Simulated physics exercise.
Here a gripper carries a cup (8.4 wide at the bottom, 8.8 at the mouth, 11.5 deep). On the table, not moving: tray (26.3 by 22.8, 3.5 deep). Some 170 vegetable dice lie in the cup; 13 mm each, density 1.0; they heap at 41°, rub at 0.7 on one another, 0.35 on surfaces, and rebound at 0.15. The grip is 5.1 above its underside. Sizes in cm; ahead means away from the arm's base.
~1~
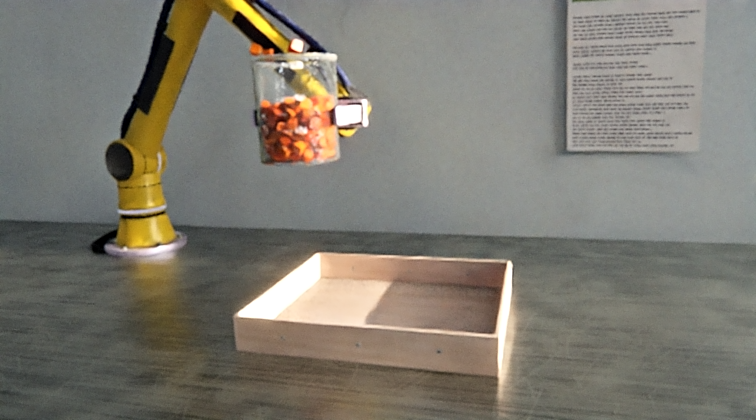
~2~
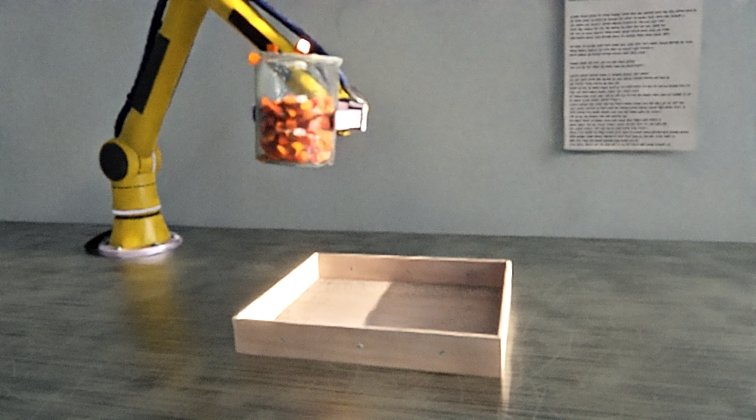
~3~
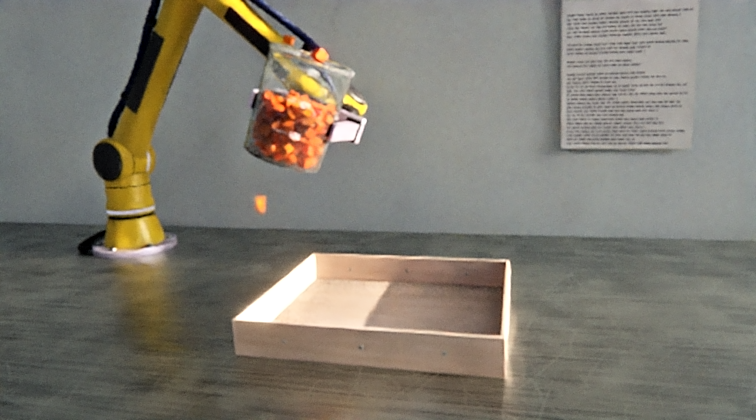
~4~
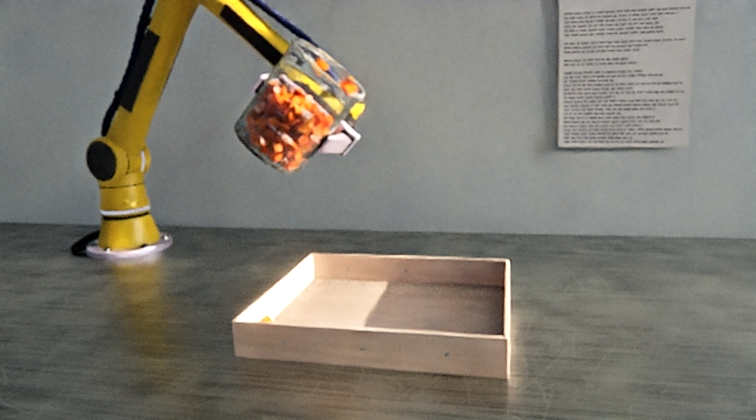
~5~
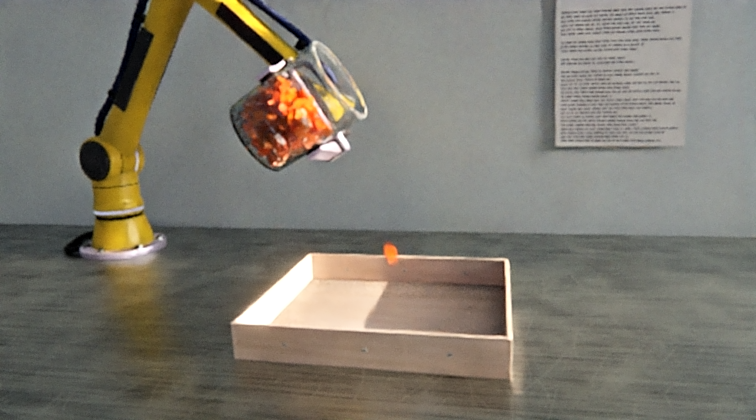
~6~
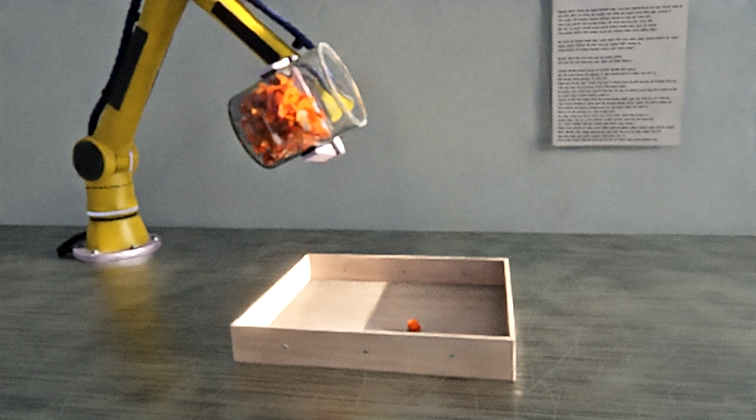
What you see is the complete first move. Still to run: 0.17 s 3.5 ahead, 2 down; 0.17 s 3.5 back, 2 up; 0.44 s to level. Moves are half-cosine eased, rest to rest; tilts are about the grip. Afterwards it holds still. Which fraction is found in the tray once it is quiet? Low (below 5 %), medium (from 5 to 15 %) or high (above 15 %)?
In the tray the share is low, below 5 %.
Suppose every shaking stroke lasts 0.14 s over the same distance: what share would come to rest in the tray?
Then about 0 per cent.
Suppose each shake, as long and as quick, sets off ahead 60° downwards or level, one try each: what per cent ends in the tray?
About 0 and 0 per cent.
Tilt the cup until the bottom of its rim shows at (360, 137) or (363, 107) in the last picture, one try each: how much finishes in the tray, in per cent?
About 0 and 0 per cent.
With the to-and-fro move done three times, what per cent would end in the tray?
In that case some 0 per cent.
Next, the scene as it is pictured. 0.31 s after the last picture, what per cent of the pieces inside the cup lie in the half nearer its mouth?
Some 20 per cent.
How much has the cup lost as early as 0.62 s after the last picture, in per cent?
Some 0 per cent.
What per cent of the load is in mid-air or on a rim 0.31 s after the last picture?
Some 0 per cent.
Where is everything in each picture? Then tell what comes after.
The first picture shows cup middle at (297, 111), level; upper third of the load around (296, 110), from x 255 to 330, top at y 45; 168 in the cup.
The second picture shows cup middle at (297, 110), tilted 6° forward; upper third of the load around (294, 110), from x 255 to 330, top at y 45; 167 in the cup, 1 in flight or on a rim.
The third picture shows cup middle at (297, 110), tilted 22° forward; upper third of the load around (289, 109), from x 255 to 330, top at y 40; 167 in the cup, 1 in flight or on a rim.
The fourth picture shows cup middle at (298, 110), tilted 43° forward; upper third of the load around (284, 105), from x 250 to 350, top at y 65; 166 in the cup, 1 in the tray, 1 in flight or on a rim.
The fifth picture shows cup middle at (297, 110), tilted 59° forward; upper third of the load around (281, 102), from x 250 to 390, top at y 80; 166 in the cup, 1 in the tray, 1 in flight or on a rim.
The sixth picture shows cup middle at (297, 110), tilted 65° forward; upper third of the load around (279, 100), from x 245 to 415, top at y 80; 166 in the cup, 2 in the tray.
Then, 0.31 s later, tilted 65° forward, highest piece 26 above the table; 166 in the cup, 2 in the tray.
Then, 0.62 s later, tilted 18° forward, highest piece 27 above the table; 166 in the cup, 2 in the tray.
Then, 0.98 s later, level, highest piece 27 above the table; 166 in the cup, 2 in the tray.
Then, 2.03 s later, level, highest piece 27 above the table; 166 in the cup, 2 in the tray.
At rest, 166 in the cup, 2 in the tray. That is 1 % in the tray.
